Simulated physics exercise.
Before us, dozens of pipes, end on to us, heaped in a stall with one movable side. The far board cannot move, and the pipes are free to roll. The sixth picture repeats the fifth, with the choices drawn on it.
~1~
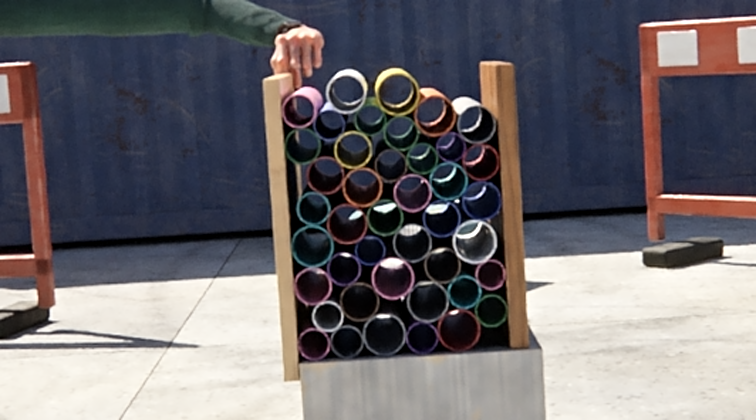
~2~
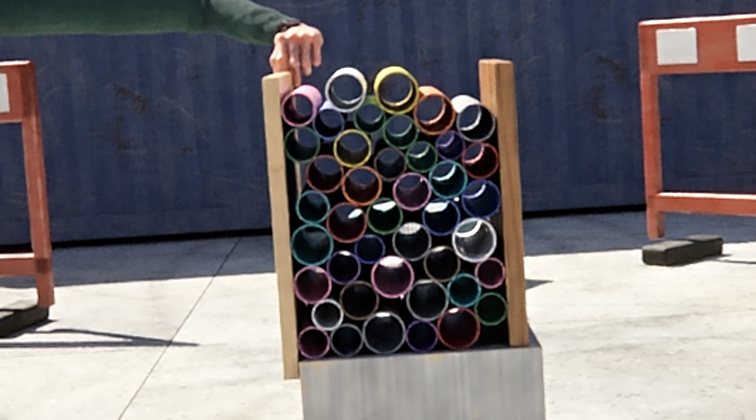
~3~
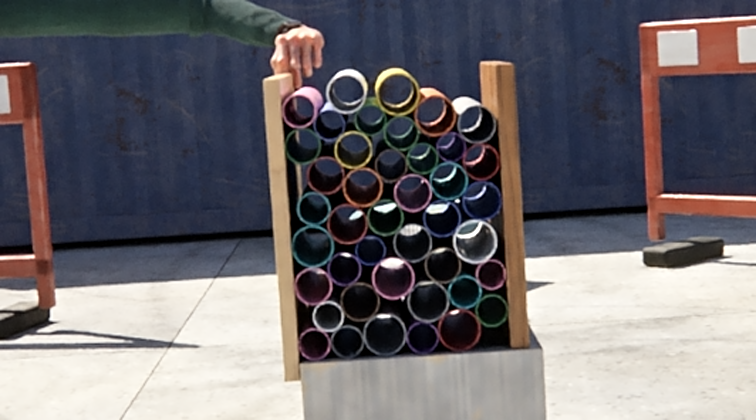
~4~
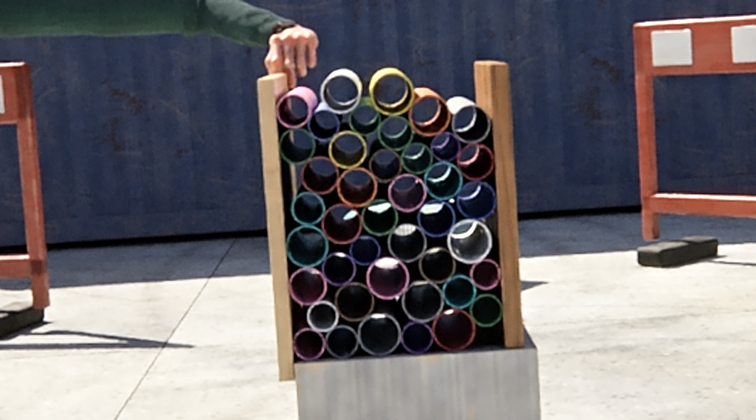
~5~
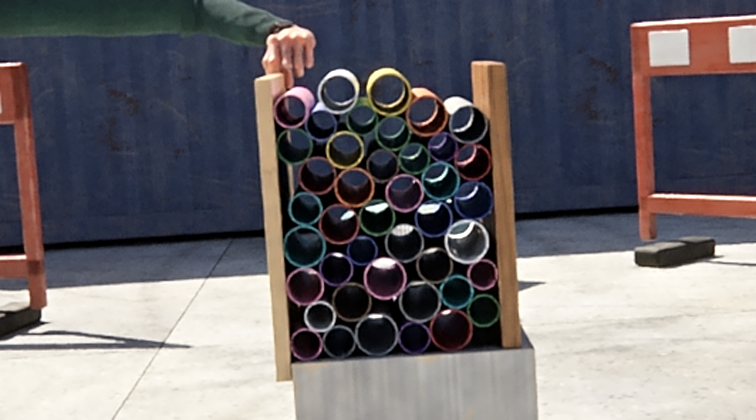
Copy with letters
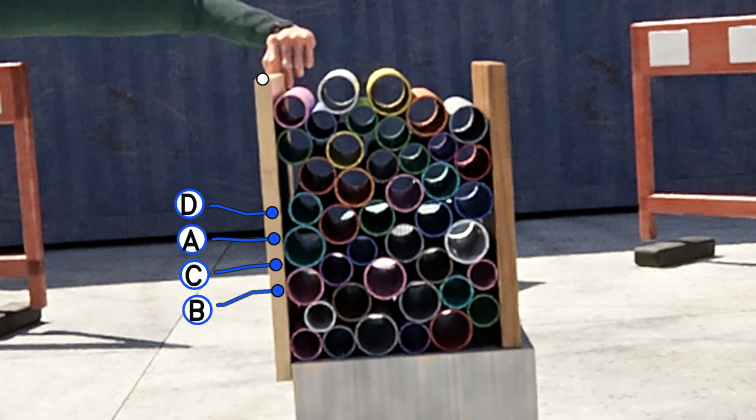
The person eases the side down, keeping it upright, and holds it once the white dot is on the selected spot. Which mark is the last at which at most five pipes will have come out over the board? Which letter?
The last mark within the limit is D.
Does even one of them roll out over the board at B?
At B: Yes.
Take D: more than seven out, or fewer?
Fewer than seven.
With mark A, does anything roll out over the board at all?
At A: Yes.
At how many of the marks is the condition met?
The number is one.
On the marked copy, A at (274, 239); B at (278, 291); C at (276, 265); D at (272, 212); the white dot at (263, 79).
Taking D. A third of the way, top of the board (275, 138).
Two thirds of the way, top of the board (280, 206).
When it is over, top of the board (280, 211), four out over the board.
As for the rest, A more than five out over the board; B more than five out over the board; C more than five out over the board.
